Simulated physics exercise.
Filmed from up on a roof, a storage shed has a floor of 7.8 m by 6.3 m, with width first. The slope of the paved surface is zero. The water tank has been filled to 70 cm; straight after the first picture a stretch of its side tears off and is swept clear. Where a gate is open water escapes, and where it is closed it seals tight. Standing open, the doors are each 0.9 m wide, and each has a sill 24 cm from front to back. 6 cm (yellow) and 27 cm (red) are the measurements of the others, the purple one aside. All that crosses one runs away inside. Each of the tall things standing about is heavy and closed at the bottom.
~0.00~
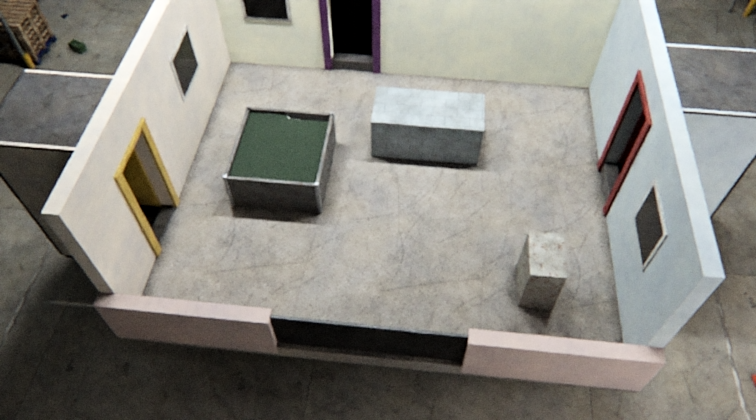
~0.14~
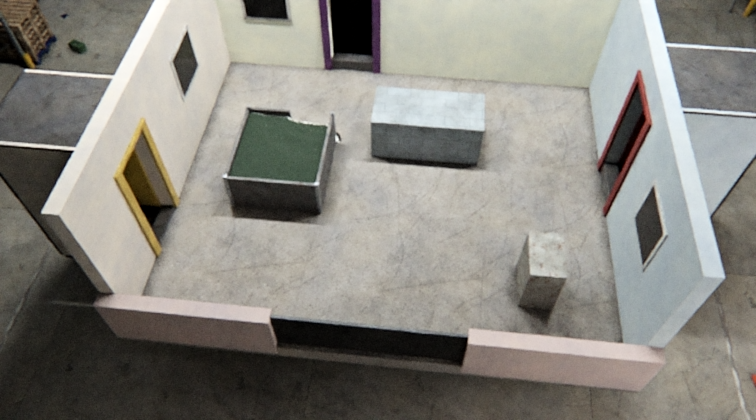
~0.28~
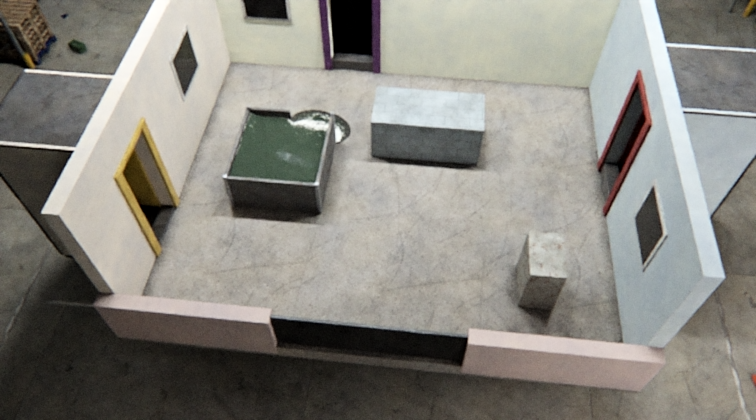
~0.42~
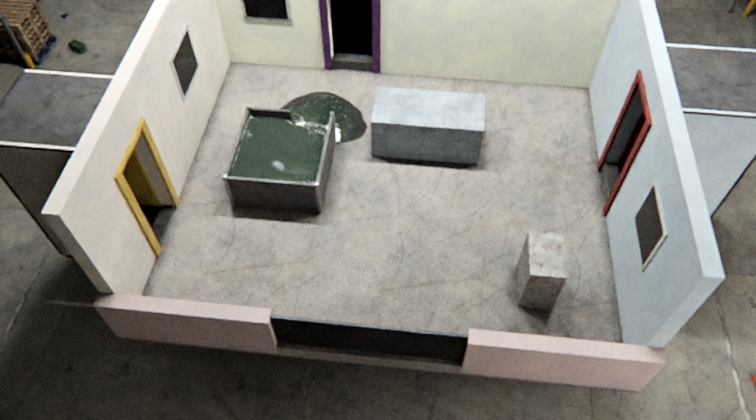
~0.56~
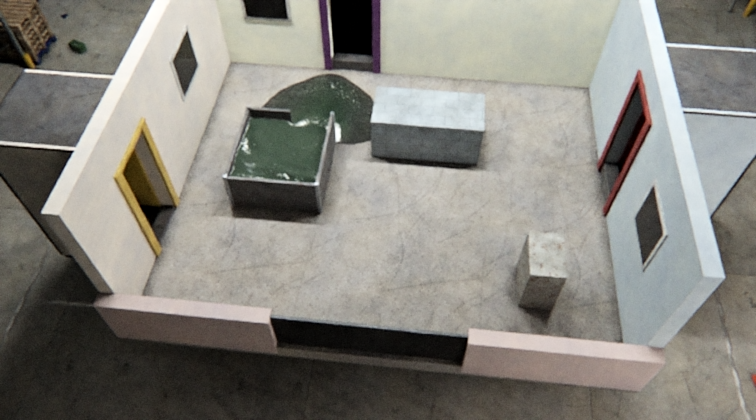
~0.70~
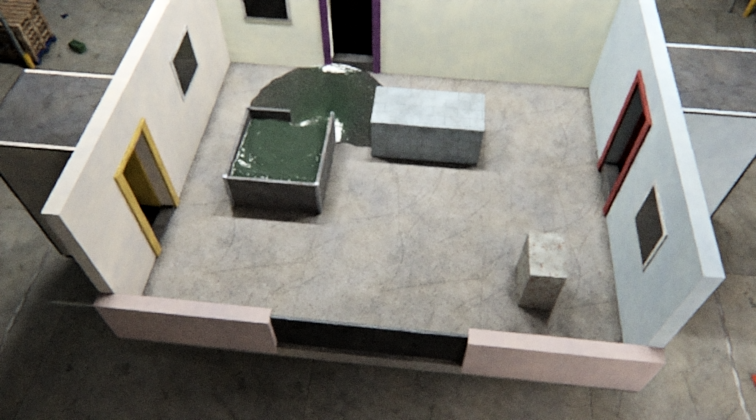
Dark green water pouring from a broken-sided tank, spreading across the shed floor past a grey block to the purple door.
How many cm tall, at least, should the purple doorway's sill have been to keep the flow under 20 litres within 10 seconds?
At least about 26 cm.
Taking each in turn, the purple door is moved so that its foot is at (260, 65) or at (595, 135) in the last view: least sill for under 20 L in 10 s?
About 13.0 cm for the first and 9.5 cm for the second.
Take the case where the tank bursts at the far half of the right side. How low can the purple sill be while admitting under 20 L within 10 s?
Then roughly 16 cm.
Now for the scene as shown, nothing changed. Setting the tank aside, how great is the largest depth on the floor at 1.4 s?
Around 34 centimetres.
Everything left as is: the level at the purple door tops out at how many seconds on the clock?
I'd guess close to 1.6 seconds.
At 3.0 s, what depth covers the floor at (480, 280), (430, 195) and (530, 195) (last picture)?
Approx. 0 / 0 / 0 cm.
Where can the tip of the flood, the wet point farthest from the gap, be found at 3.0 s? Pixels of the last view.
Lab note: Front tip approx. (588, 93).
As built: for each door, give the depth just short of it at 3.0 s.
Yellow door 0 cm, red door 0 cm, purple door 19 cm.
After 1.4 s water covers 15 % of the floor, deepest (34 cm) near (327, 74); 32 cm at the purple door, 3 litres in over its 26 cm sill.
After 3.0 s water covers 30 % of the floor, deepest (23 cm) near (229, 67); 19 cm at the purple door, 17 litres in over its 26 cm sill.
After 10.0 s water covers 90 % of the floor, deepest (8 cm) near (134, 318); 7 cm at the purple door, 17 litres in over its 26 cm sill.
At the purple door as built, the water arrived by 0.7 s and peaked near 33 cm at 1.6 s.
With a sill of 21 cm, 56 litres would have come in within the 10 s; with 28 cm, 10 litres. So under 20 litres takes about 26 cm.
